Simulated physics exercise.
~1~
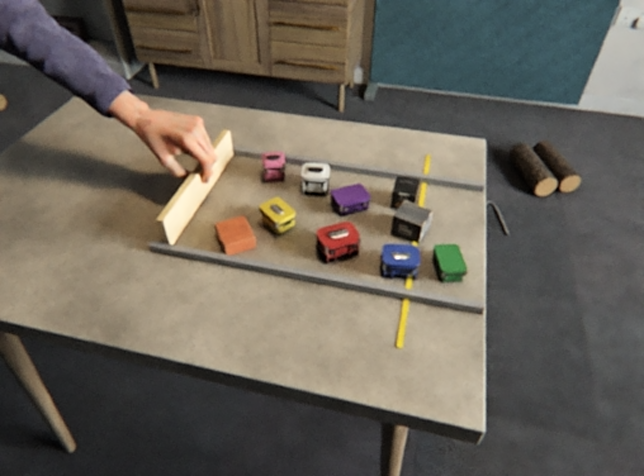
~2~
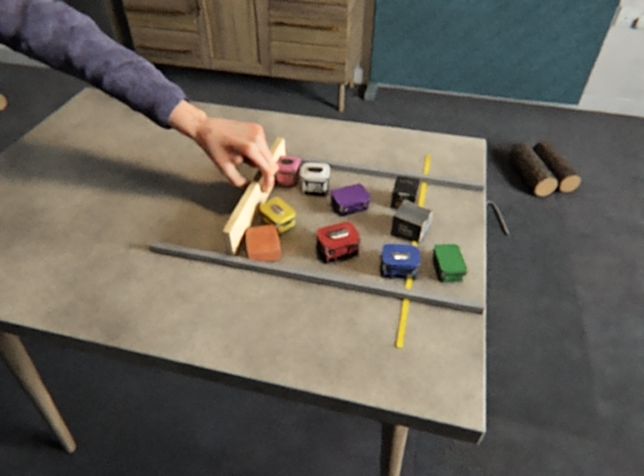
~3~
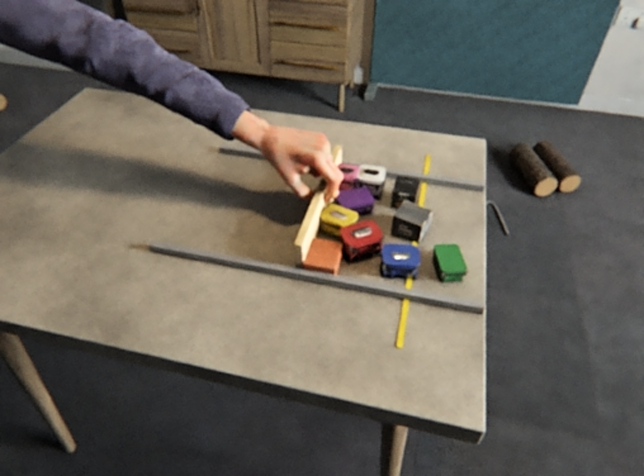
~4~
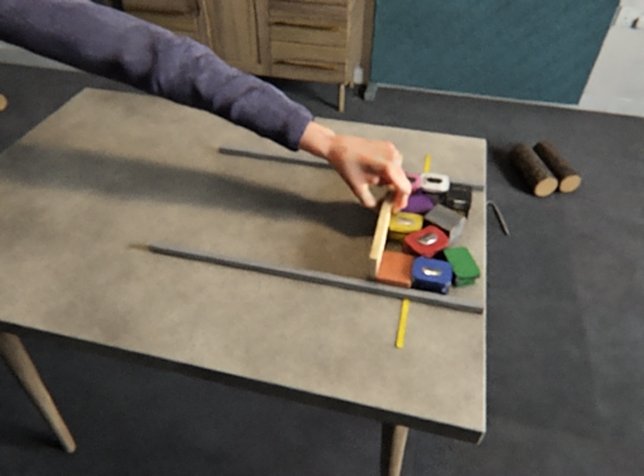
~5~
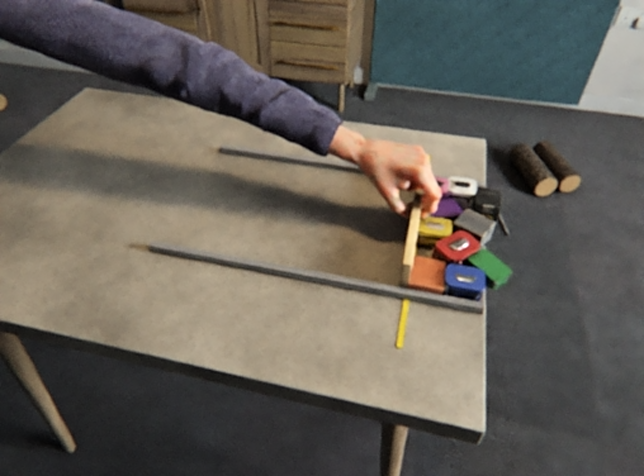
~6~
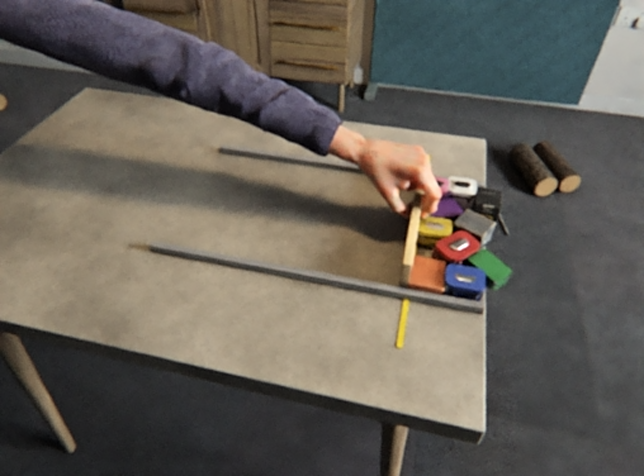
On a table between two rails, a hand slid an upright board to the right, gathering scattered colourful blocks and little cases and pushing them into a cluster at the table's edge, where it stopped with some jutting over but none fallen.
